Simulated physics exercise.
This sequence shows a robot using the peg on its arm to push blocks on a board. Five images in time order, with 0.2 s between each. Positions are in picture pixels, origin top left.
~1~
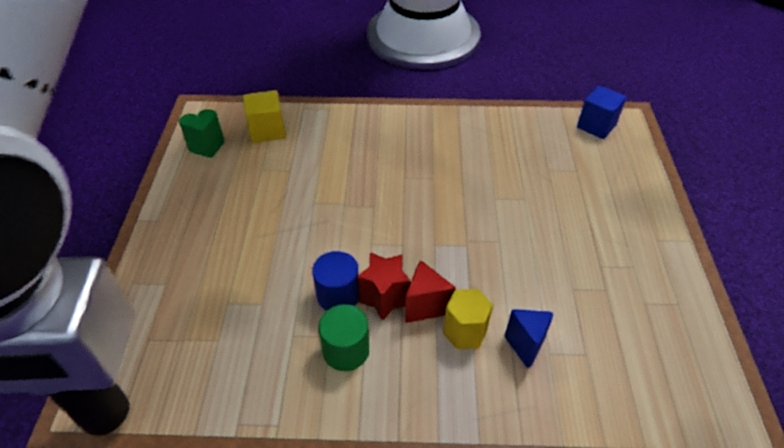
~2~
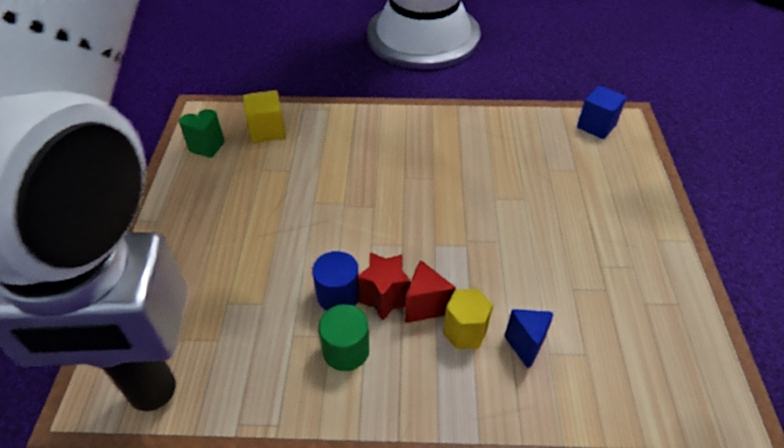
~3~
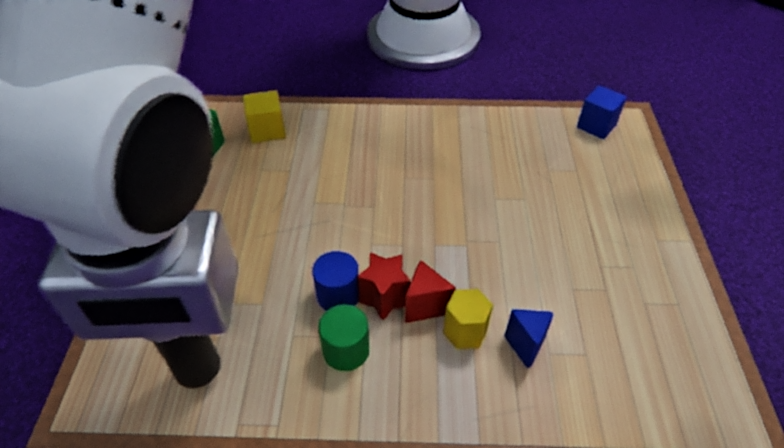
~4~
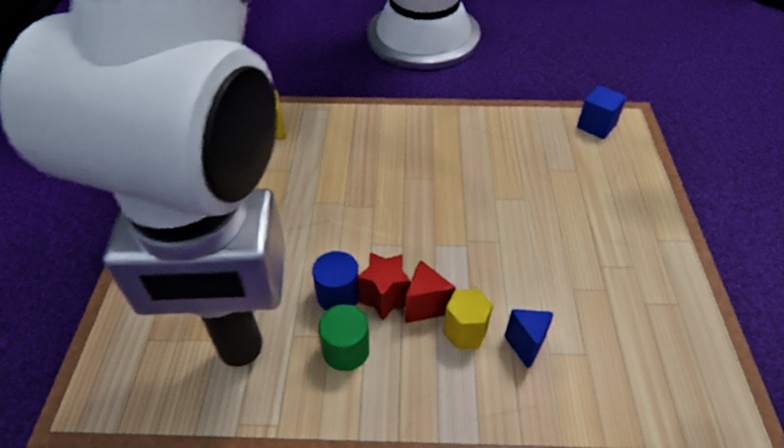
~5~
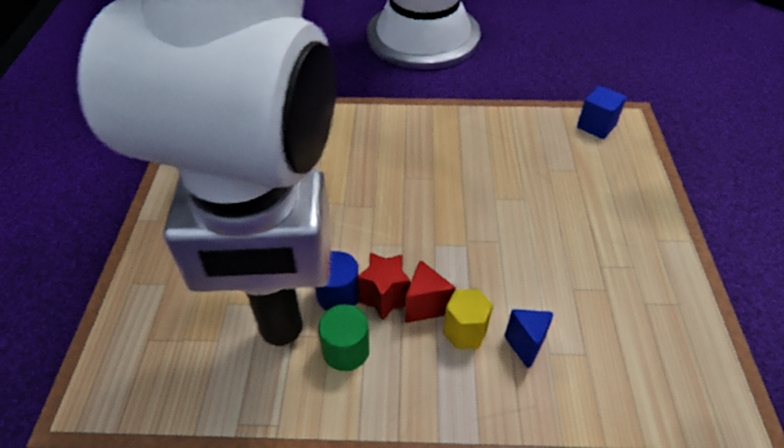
On a wooden board with a purple surface around it, a white robot arm moved its dark peg steadily from the lower left toward the green cylinder and blue block, while the colored blocks stayed still.
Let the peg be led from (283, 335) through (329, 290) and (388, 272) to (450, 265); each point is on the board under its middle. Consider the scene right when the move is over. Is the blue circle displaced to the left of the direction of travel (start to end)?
Short answer: Yes.
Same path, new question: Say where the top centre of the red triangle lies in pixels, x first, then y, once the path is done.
It sits at (482, 292).
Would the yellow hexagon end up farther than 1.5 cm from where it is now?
I'd say yes.
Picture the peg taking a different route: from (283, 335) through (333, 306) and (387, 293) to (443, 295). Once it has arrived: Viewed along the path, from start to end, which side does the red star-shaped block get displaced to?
Gets pushed right.
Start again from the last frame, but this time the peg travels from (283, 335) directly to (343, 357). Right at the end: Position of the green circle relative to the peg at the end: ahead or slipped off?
In the end it is ahead.
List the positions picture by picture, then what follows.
The first frame shows peg's lower end at (106, 414); blue circle at (335, 268); red star-shaped block at (384, 271); red triangle at (428, 281); yellow hexagon at (470, 305).
The second frame shows peg at (153, 391); blocks still.
The third frame shows peg at (198, 369); blocks still.
The fourth frame shows peg at (241, 348); blocks still.
The fifth frame shows peg at (282, 328); blue circle at (335, 268); red star-shaped block at (384, 271); red triangle at (428, 281); yellow hexagon at (470, 305).
The first path, step by step. One third of the way, peg at (328, 283); blue circle at (365, 246); red star-shaped block at (394, 268), turned 20° clockwise; red triangle at (432, 282).
Two thirds of the way, peg at (389, 265); blue circle at (415, 219); red star-shaped block at (430, 260), turned 60° clockwise; red triangle at (453, 287), turned 25° clockwise; yellow hexagon at (482, 322).
At the end, peg at (451, 258); blue circle at (438, 207); red star-shaped block at (487, 261), turned 105° clockwise; red triangle at (482, 292), turned 70° clockwise; yellow hexagon at (486, 336), turned 25° clockwise.
